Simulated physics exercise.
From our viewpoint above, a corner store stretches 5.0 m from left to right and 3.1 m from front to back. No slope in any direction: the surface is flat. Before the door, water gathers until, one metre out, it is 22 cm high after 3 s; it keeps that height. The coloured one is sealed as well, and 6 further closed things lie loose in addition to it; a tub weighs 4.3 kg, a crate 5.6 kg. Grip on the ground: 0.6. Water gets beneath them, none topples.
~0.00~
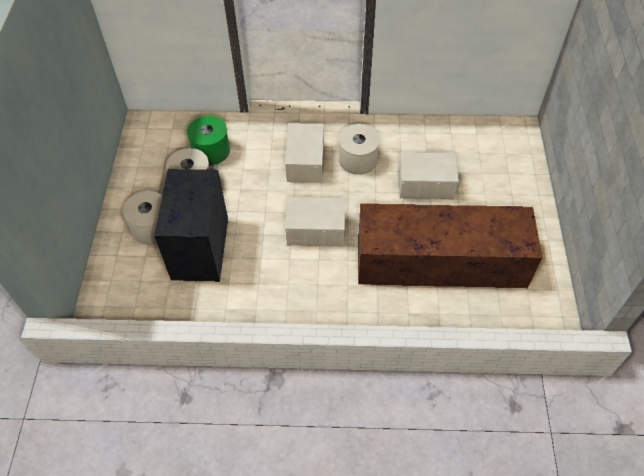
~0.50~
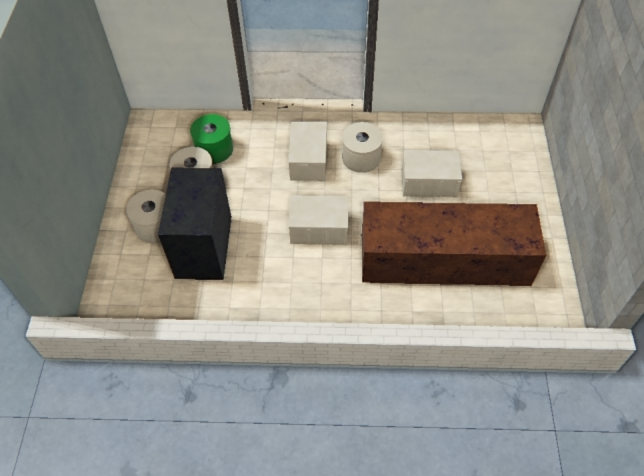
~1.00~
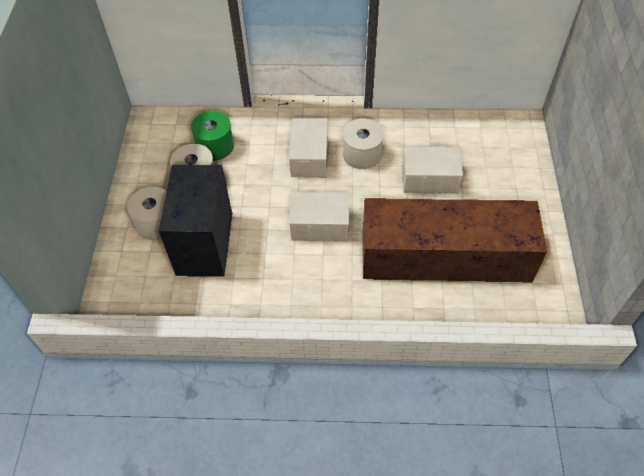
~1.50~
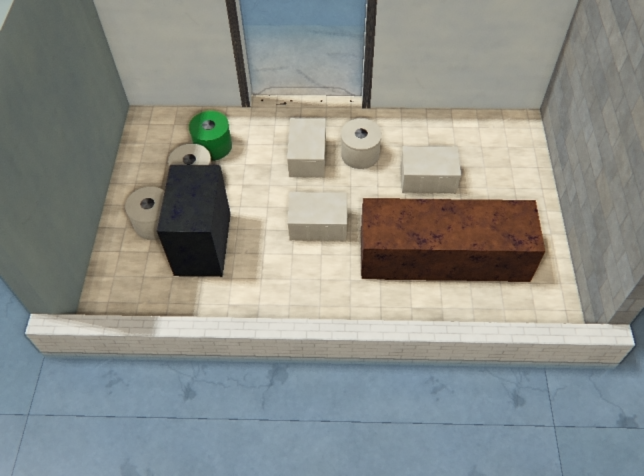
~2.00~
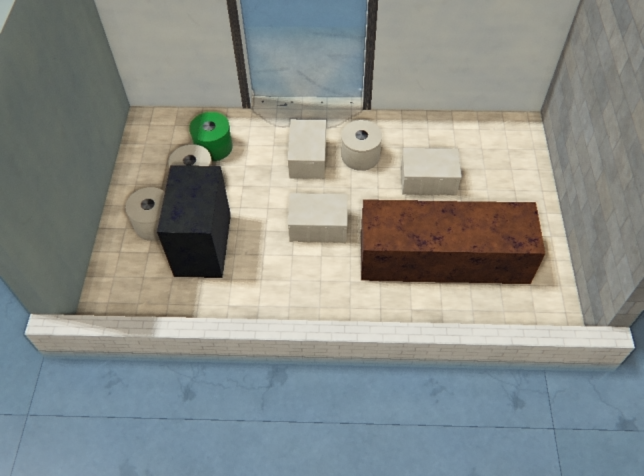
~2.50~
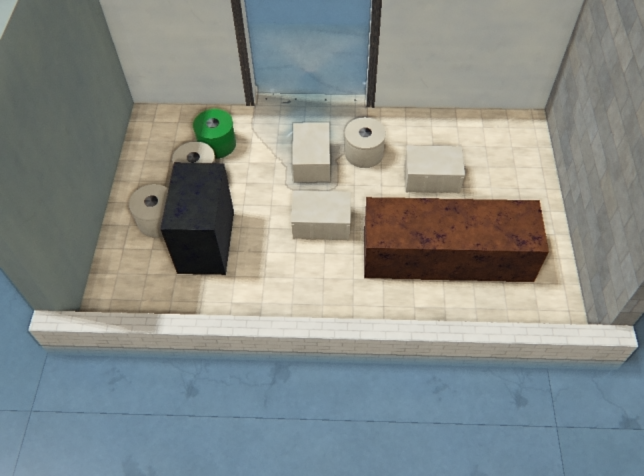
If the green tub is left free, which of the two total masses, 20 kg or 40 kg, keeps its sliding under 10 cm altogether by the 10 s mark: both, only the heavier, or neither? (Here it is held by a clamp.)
Both do.
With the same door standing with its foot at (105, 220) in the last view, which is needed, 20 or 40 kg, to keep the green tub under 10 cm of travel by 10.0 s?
Under that setup, the heavy option is needed.
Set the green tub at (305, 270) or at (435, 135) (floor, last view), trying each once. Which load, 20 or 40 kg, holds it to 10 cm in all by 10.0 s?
First try the heavier suffices, second try both suffice.
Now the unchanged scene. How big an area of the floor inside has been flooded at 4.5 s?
At that time the wet patch spans about 8.5 m2.
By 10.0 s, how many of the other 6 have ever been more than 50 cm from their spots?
It adds up to 5.
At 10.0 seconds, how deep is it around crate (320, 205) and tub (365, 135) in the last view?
14 and 8 cm.
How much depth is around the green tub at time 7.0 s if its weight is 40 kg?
Something like 5 centimetres.
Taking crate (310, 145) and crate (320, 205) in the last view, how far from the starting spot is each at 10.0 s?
Respectively 250 and 250 cm.
After 3.5 s the green tub would be 0 cm from its start with 20 kg and 0 cm from its start with 40 kg; 2 cm of water round it then.
After 4.5 s the green tub would be 0 cm from its start with 20 kg and 0 cm from its start with 40 kg; 4 cm of water round it then.
After 7.0 s the green tub would be 0 cm from its start with 20 kg and 0 cm from its start with 40 kg; 5 cm of water round it then.
After 10.0 s the green tub would be 0 cm from its start with 20 kg and 0 cm from its start with 40 kg; 8 cm of water round it then.
